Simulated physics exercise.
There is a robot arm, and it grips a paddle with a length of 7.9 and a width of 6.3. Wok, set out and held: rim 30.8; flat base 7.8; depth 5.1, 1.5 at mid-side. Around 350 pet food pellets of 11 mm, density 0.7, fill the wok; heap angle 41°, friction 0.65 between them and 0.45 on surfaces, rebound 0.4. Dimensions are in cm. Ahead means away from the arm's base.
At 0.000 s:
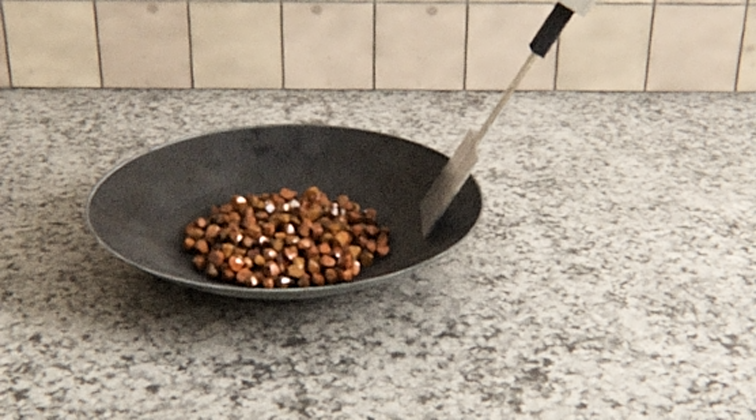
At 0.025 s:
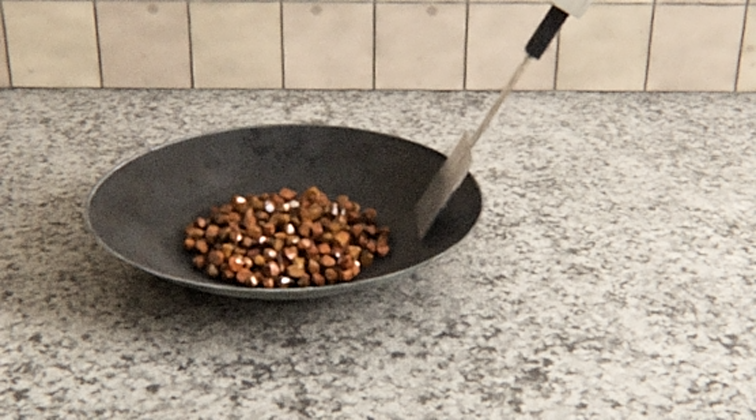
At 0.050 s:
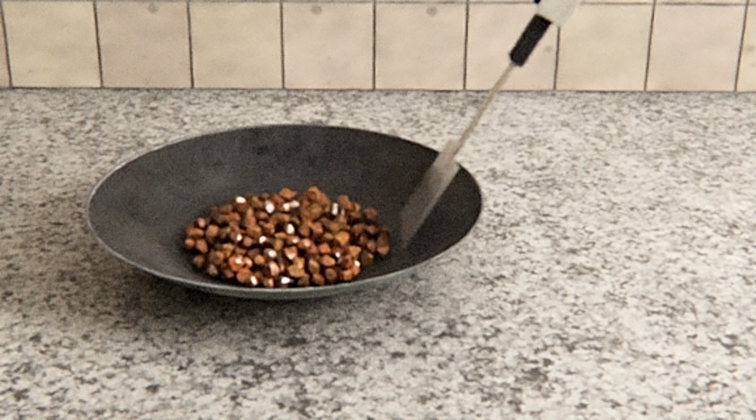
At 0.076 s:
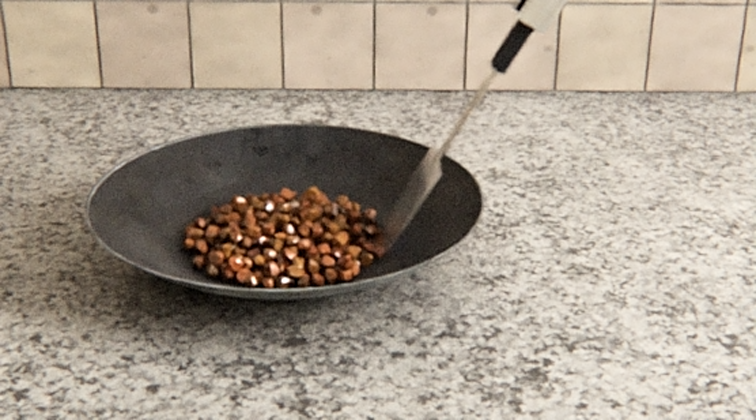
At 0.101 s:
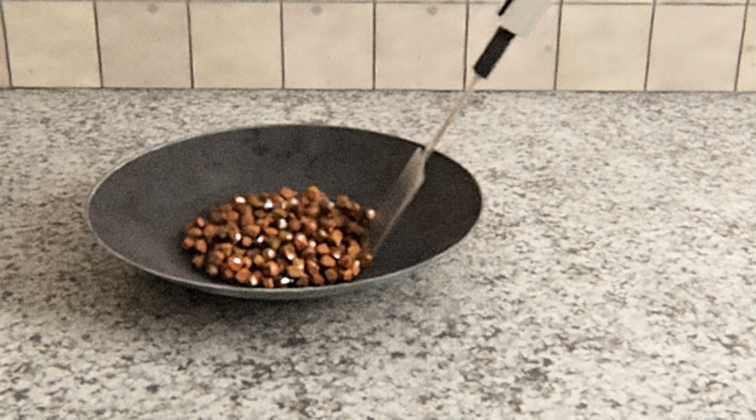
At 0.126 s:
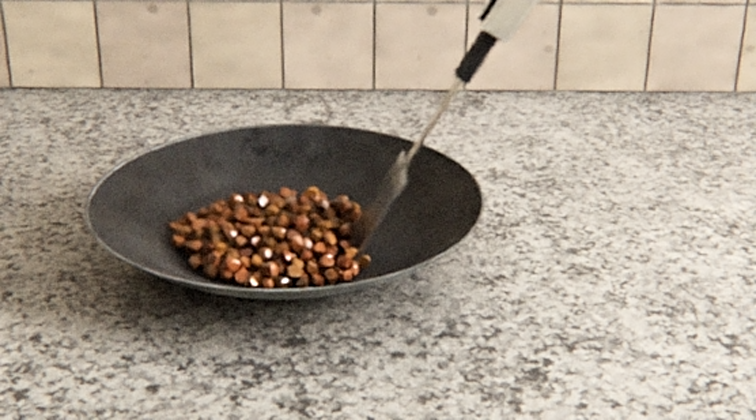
A robot arm moves a paddle left through a dark wok, pushing brown pellets slightly.
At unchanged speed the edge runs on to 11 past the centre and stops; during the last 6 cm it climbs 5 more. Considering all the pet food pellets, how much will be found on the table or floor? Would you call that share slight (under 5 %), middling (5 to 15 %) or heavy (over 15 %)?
It is middling.
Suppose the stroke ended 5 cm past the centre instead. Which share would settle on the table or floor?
In that case around 0 per cent.
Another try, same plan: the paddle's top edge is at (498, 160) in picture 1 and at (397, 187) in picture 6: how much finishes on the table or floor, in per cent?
My guess would be close to 20 per cent.
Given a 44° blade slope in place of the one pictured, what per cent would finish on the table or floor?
Then roughly 10 percent.
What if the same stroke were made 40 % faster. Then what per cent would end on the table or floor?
Around 20 per cent would finish on the table or floor.
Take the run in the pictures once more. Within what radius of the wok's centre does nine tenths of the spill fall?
It comes to about 25 cm.
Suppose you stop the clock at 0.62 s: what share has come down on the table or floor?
My estimate is roughly 10 %.
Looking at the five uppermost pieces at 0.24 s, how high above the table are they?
About 5 cm.
After 0.24 s, sloping 60°, highest piece 5 above the table; 352 in the wok.
After 0.36 s, sloping 60°, highest piece 7 above the table; 347 in the wok, 5 on the blade or in flight.
After 0.62 s, sloping 60°, highest piece 6 above the table; 318 in the wok, 34 on the table or floor.
After 1.67 s, sloping 60°, highest piece 6 above the table; 318 in the wok, 34 on the table or floor.
At rest, 318 in the wok, 34 on the table or floor. That is 10 % on the table or floor.
